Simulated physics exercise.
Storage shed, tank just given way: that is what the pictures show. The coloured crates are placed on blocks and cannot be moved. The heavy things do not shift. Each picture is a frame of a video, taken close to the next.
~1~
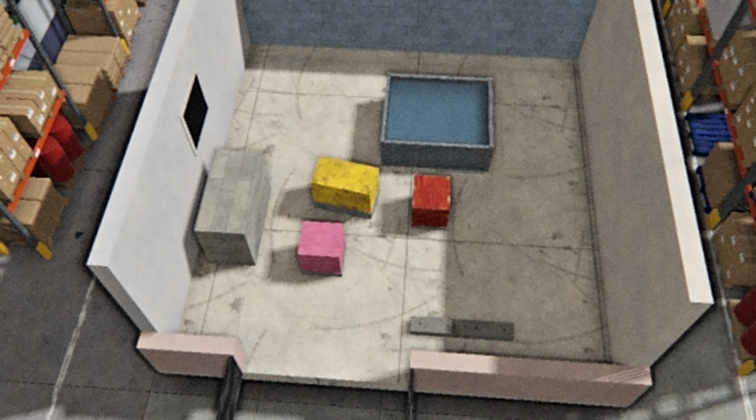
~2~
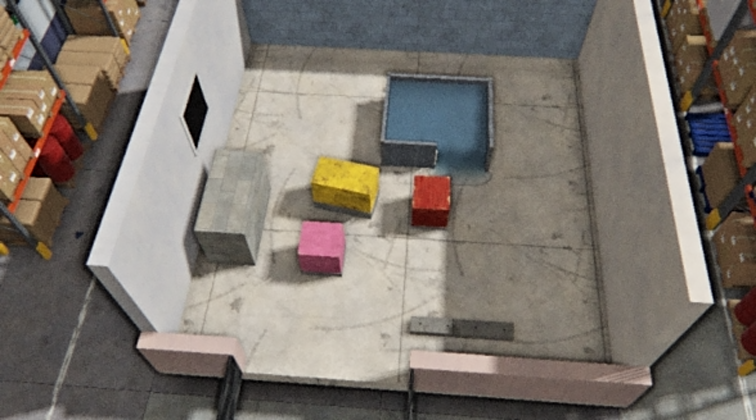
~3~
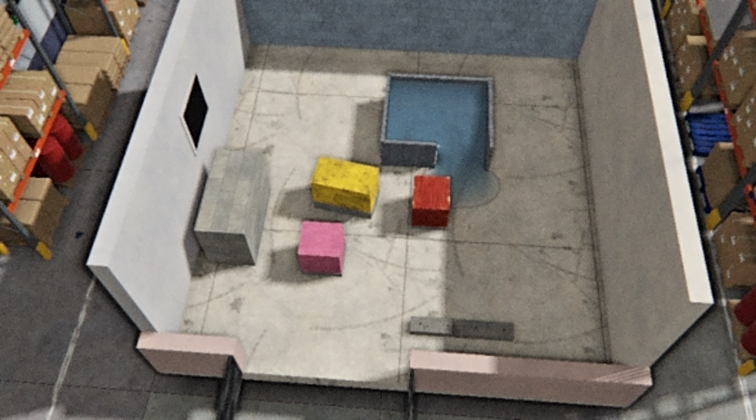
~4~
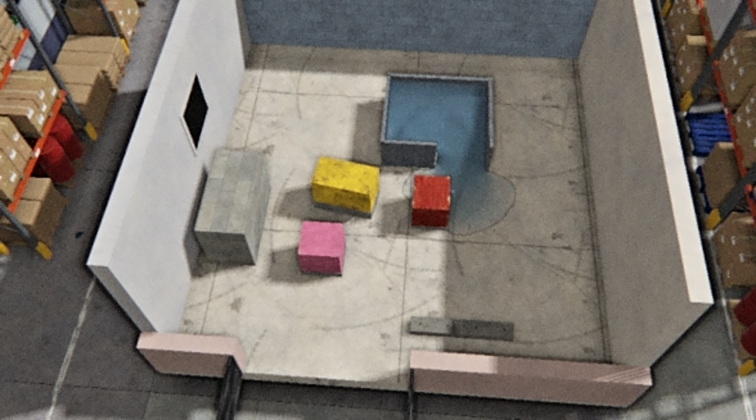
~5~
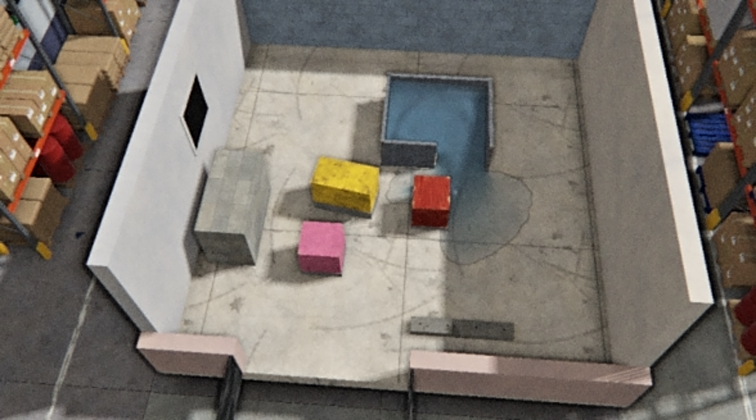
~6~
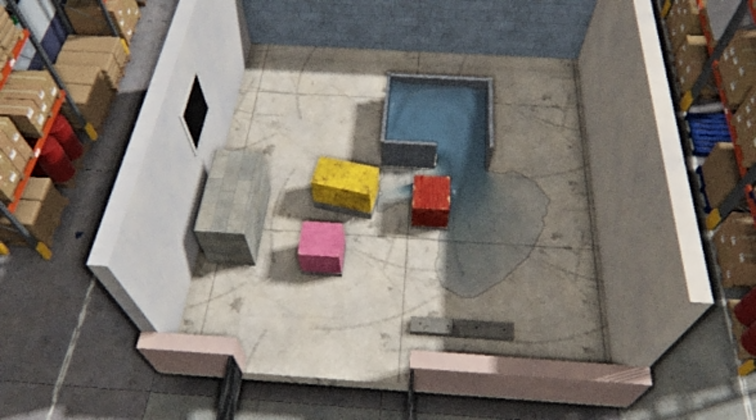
Water sat still in a blue tank inside a walled room, then poured out through a gap in the near side, slid past the red box and spread across the floor toward the viewer.
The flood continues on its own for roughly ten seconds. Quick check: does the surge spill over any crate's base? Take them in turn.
In order: The pink crate will be out of the flood; the red crate will be reached by the flood; the yellow crate will be out of the flood.
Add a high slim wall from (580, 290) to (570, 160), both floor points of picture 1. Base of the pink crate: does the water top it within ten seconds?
As for the pink crate, it comes through dry.
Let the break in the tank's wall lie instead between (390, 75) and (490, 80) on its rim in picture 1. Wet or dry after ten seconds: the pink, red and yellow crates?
The pink crate is not reached; the red crate is not reached; the yellow crate is not reached.
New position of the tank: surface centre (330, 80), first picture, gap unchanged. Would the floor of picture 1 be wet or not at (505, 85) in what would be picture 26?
By that frame the spot is left unwetted.
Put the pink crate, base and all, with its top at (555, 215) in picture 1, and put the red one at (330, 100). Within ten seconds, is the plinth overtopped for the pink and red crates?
Pink: Gets drenched. Red: Comes through dry.
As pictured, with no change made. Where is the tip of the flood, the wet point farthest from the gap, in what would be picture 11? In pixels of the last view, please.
Front's tip: Near (541, 365).
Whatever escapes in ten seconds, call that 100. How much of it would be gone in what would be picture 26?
Around 0 % of the total, roughly.
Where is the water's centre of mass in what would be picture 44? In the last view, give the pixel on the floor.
Around pixel (436, 225) of the last picture.
A moment on, water covers 25 % of the floor; the pink crate not reached, the red crate water round its plinth, the yellow crate water round its plinth.
Next, water covers 30 % of the floor; the pink crate water round its plinth, the red crate water round its plinth, the yellow crate water round its plinth.
Then, water covers 40 % of the floor; the pink crate water round its plinth, the red crate water round its plinth, the yellow crate water round its plinth.
Later, water covers 65 % of the floor; the pink crate water round its plinth, the red crate water round its plinth, the yellow crate water round its plinth.
In the end, water covers 85 % of the floor; the pink crate stayed above the water, the red crate was topped, the yellow crate stayed above the water.
